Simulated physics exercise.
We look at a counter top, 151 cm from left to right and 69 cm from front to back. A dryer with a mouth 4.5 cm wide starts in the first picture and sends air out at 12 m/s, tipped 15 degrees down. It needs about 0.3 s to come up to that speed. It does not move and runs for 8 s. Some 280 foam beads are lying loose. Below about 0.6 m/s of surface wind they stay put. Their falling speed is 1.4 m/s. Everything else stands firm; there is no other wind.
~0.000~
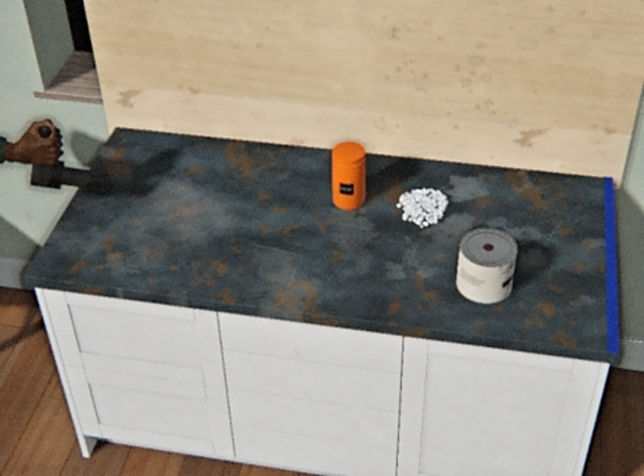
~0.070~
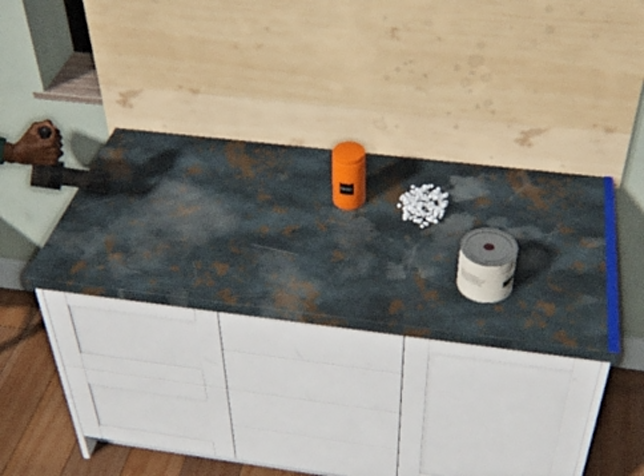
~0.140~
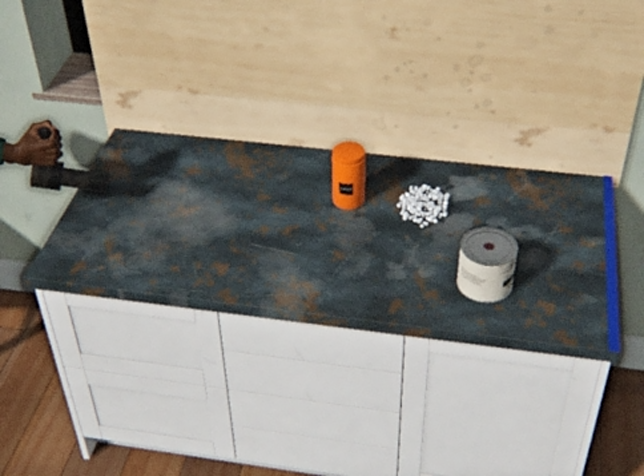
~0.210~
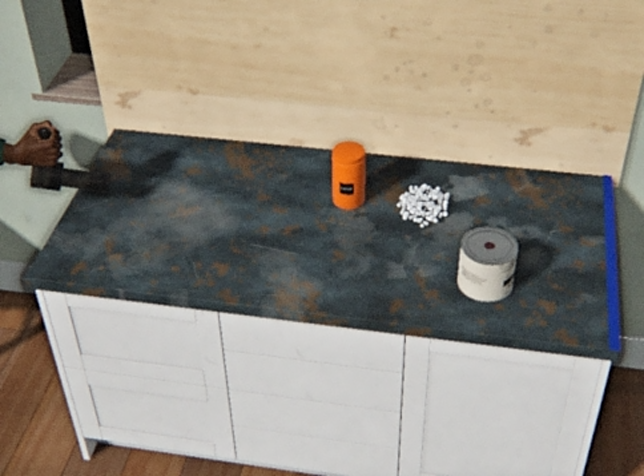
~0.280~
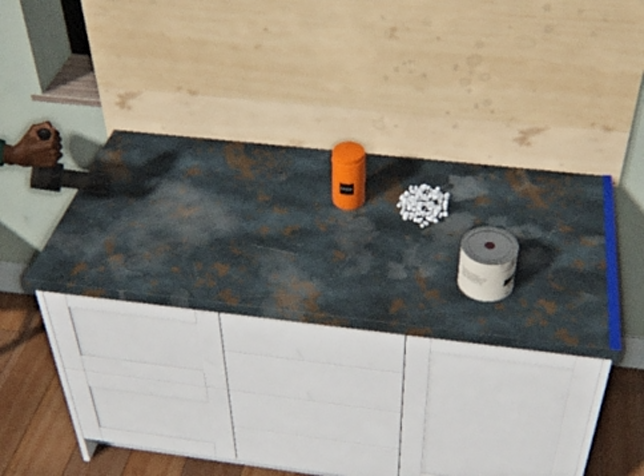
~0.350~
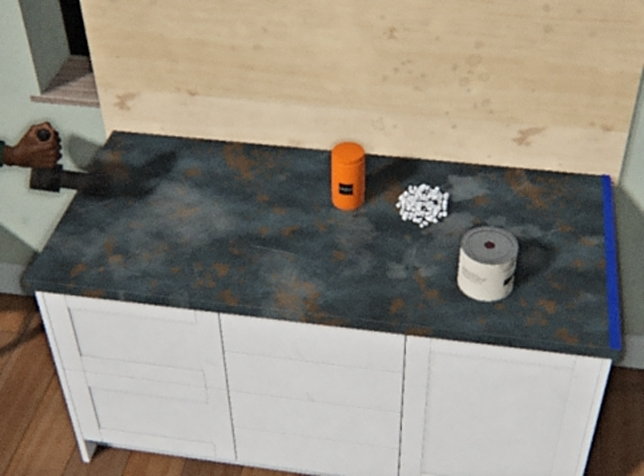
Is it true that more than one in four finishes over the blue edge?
More than a quarter over the blue edge: Yes.
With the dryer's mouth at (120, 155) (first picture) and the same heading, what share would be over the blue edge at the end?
In that case some 100 per cent.
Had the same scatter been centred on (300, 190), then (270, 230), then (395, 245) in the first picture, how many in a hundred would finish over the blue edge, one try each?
In that order: 100 %, 40 %, 80 %.
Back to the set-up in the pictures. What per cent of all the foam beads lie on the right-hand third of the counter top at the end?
Near 0 %.
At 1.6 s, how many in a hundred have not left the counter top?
Near 50 %.
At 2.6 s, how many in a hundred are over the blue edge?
Near 90 %.
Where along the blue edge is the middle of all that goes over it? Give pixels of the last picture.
Near (613, 209).
After 1.6 s, 68 % are on the move or not yet settled, 46 % are over the blue edge; the middle of those still in play is near (493, 206).
After 2.6 s, 19 % are on the move or not yet settled, 87 % are over the blue edge.
After 4.4 s, 0 % are on the move or not yet settled, 100 % are over the blue edge.
After 8.0 s, at the end, 100 % are over the blue edge.
